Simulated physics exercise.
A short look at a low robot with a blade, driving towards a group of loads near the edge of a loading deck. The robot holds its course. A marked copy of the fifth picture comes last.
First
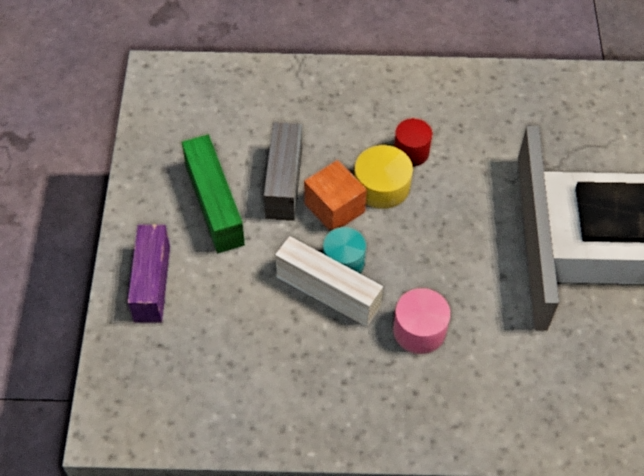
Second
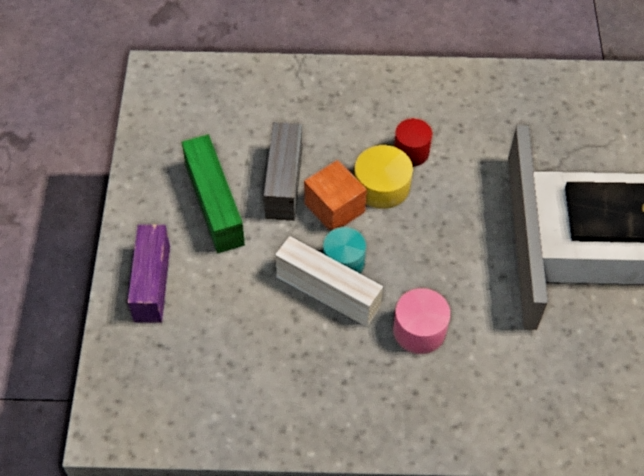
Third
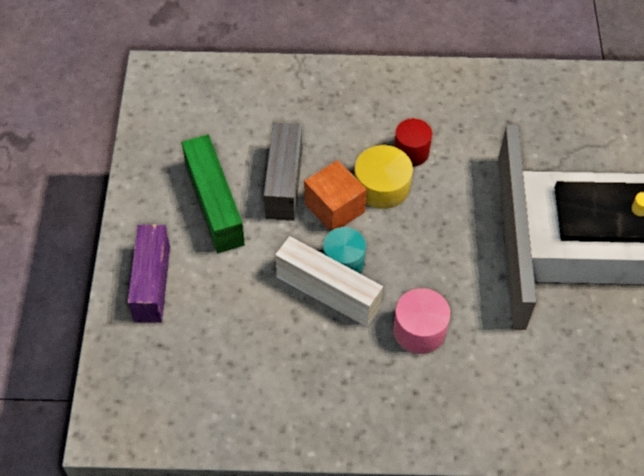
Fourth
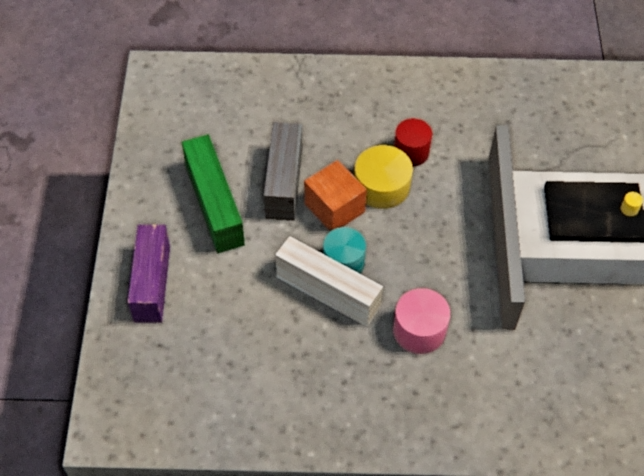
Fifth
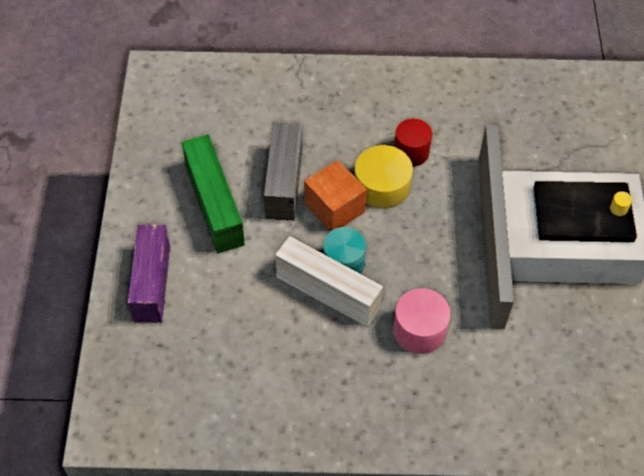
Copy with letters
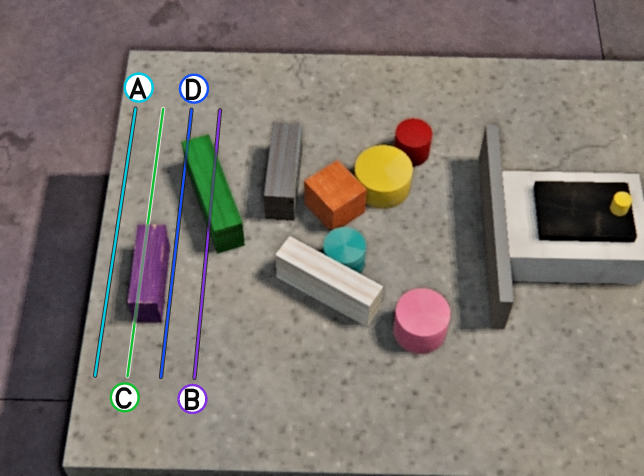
On a speckled grey deck, a low bladed robot slides slightly left towards motionless coloured blocks.
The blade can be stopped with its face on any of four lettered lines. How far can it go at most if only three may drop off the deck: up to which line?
At C, and not beyond.
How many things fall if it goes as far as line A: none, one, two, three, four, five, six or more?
In all, six or more.
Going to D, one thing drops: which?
It is the green stick.
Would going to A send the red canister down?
No.
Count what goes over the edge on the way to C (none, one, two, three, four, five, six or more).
By then, three.
On the marked copy, A at (117, 231); B at (208, 233); C at (147, 232); D at (178, 233).
Following C. Soon after the start, robot (451, 207); pink canister (368, 343); red canister (380, 132).
Later, robot (323, 204); green stick (147, 192); purple bar (138, 275).
In the end, robot (223, 202); green stick over the edge; grey stick over the edge; three fallen.
As for the rest, A drops seven; B is within the limit but short; D is within the limit but short.
